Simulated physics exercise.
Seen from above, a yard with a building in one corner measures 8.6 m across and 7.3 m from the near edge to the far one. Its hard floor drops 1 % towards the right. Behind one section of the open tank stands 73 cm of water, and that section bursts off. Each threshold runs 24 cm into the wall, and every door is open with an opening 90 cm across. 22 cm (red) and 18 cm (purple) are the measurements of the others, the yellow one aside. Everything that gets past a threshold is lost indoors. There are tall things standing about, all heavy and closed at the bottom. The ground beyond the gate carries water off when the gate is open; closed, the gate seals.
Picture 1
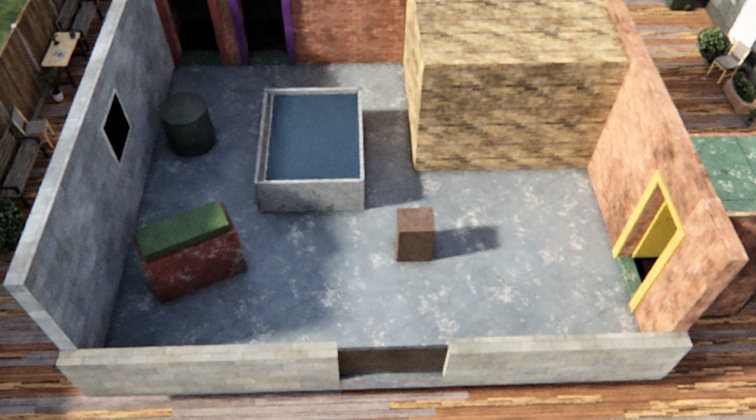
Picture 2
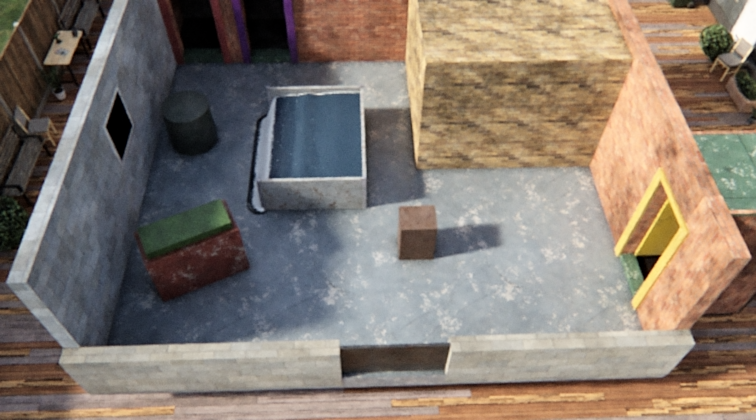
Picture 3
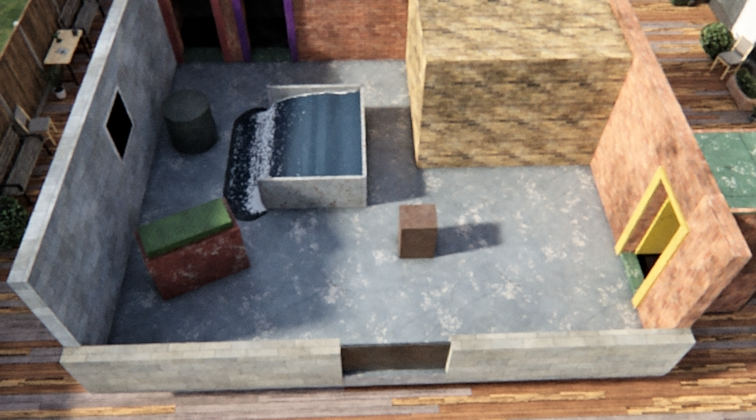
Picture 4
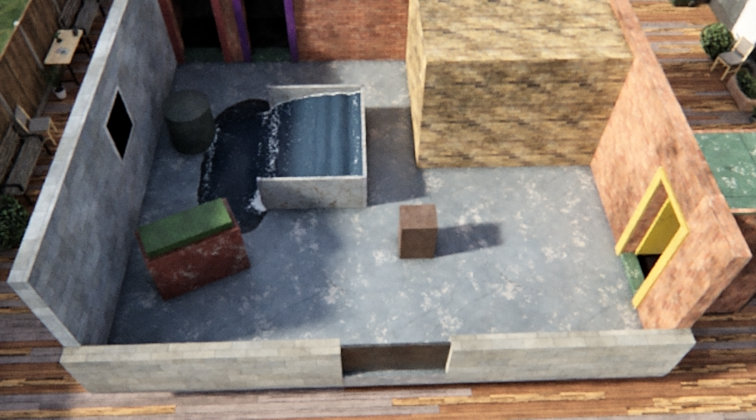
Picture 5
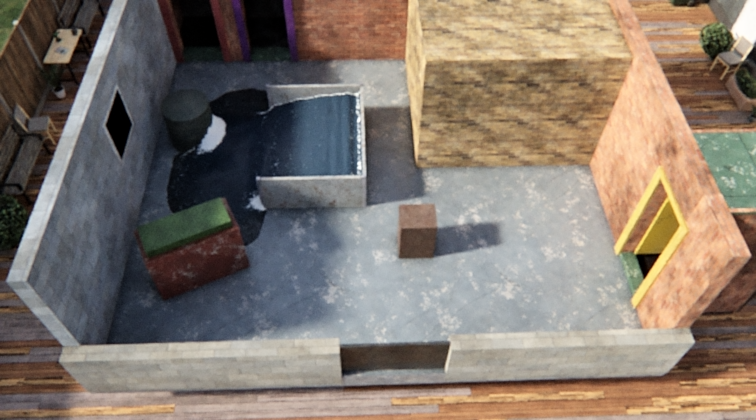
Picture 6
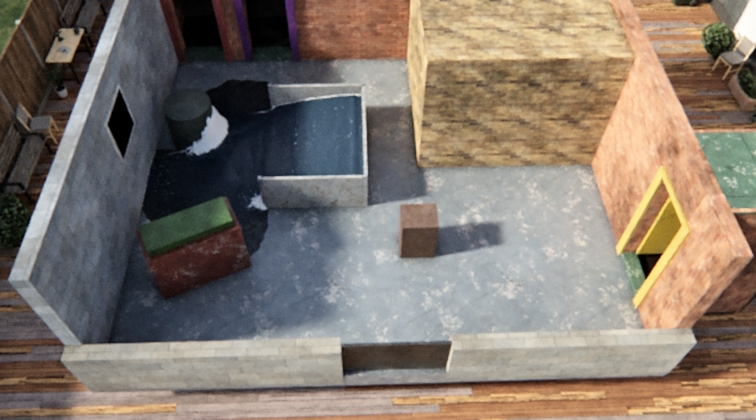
In this clip, the left side of an open tank in a walled yard gives way, and dark water pours out across the gray floor, spreading leftward around a dark cylinder and reaching a green-topped brick block.
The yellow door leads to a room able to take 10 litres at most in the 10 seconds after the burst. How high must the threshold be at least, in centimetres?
About 7.5 cm.
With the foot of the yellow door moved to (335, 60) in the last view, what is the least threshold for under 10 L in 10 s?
It needs roughly 6.0 cm.
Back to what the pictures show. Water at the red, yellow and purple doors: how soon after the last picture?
Front times - red: 0.6 s, yellow: 5.5 s, purple: 1.1 s.
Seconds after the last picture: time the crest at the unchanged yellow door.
The depth peaks at about 9.0 seconds.
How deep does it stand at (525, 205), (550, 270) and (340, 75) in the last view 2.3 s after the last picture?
Depth: About 0, 0, 0 cm.
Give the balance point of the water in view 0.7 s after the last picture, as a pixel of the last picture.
Around (254, 160).
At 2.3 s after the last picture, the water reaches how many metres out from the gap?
About 4.8 metres out.
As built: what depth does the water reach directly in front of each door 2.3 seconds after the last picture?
Door depths (cm): Red = 30, yellow = 0, purple = 17.
Then, 0.7 s after the last picture water covers 25 % of the floor, deepest (50 cm) near (148, 187); it has not reached the yellow door.
Then, 2.3 s after the last picture water covers 35 % of the floor, deepest (36 cm) near (106, 356); it has not reached the yellow door.
Then, 9.3 s after the last picture water covers 95 % of the floor, deepest (12 cm) near (632, 313); 11 cm at the yellow door, 1 litre in over its 10 cm threshold.
At the yellow door as built, the water peaked near 12 cm, 8.9 s after the last picture.
With a threshold of 6 cm, 20 litres would have come in within the 10 s; with 9.5 cm, 2 litres. So under 10 litres takes about 7.5 cm.
